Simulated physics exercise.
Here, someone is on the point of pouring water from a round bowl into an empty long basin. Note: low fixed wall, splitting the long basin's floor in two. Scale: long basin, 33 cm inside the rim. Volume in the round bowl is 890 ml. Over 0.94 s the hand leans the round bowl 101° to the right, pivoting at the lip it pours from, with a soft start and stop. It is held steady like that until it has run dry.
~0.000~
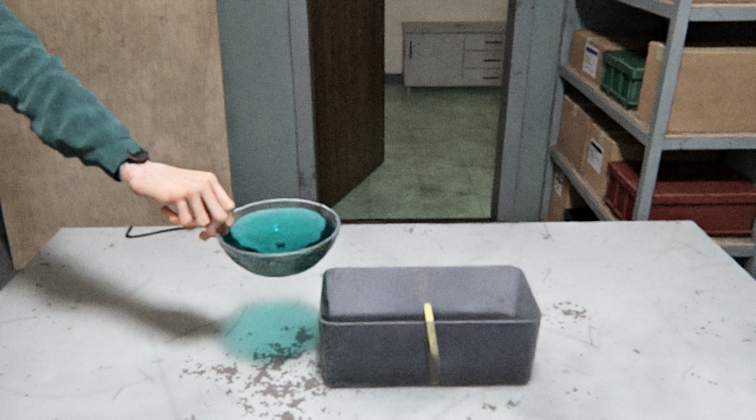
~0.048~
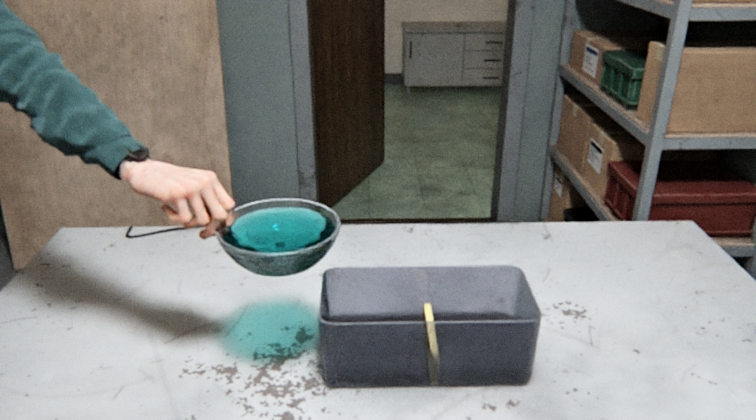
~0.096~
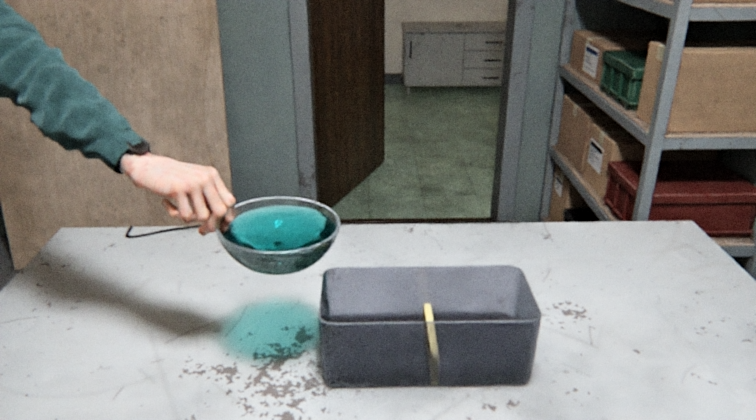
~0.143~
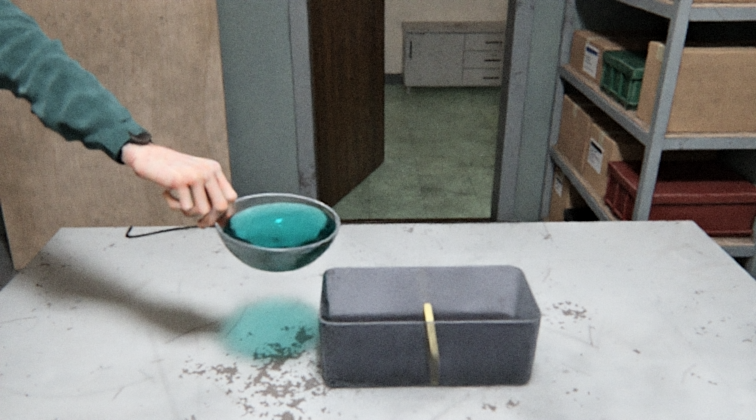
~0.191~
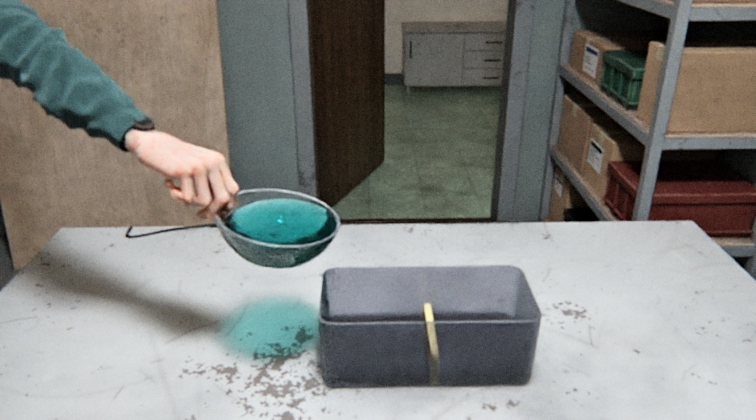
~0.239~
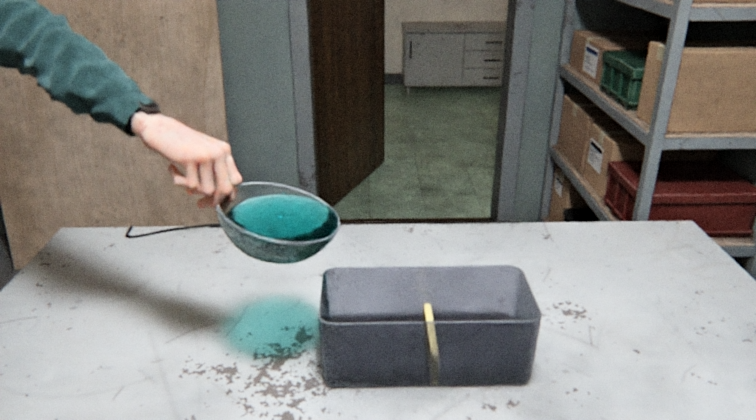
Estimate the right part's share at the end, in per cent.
Roughly 21 per cent is in the right part.
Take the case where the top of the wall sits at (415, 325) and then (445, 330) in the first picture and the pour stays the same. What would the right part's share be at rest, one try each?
Try 1: 60 %; try 2: 5 %.
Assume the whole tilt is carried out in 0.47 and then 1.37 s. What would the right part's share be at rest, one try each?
Some 30 and 5 per cent, in that order.
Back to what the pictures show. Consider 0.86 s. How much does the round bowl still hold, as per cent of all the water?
About 0 percent.
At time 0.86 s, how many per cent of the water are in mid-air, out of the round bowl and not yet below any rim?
Around 5 percent of the liquid.
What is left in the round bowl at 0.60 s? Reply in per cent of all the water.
Roughly 30 percent.
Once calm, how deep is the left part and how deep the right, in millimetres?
Around 28 mm deep on the left, around 8 mm deep on the right.
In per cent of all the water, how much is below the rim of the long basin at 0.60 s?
Near 18 in a hundred.
After 0.60 s the tilt is 72° and 30 per cent is still to pour, 18 is left of the wall and 0 right of it.
After 0.86 s the tilt is 99° and 0 per cent is still to pour, 74 is left of the wall and 20 right of it.
After 1.14 s the tilt is 101° and 0 per cent is still to pour, 79 is left of the wall and 19 right of it.
After 1.44 s the tilt is 101° and 0 per cent is still to pour, 77 is left of the wall and 21 right of it.
In the end 77 per cent lies left of the wall, 21 right of it and 2 outside.
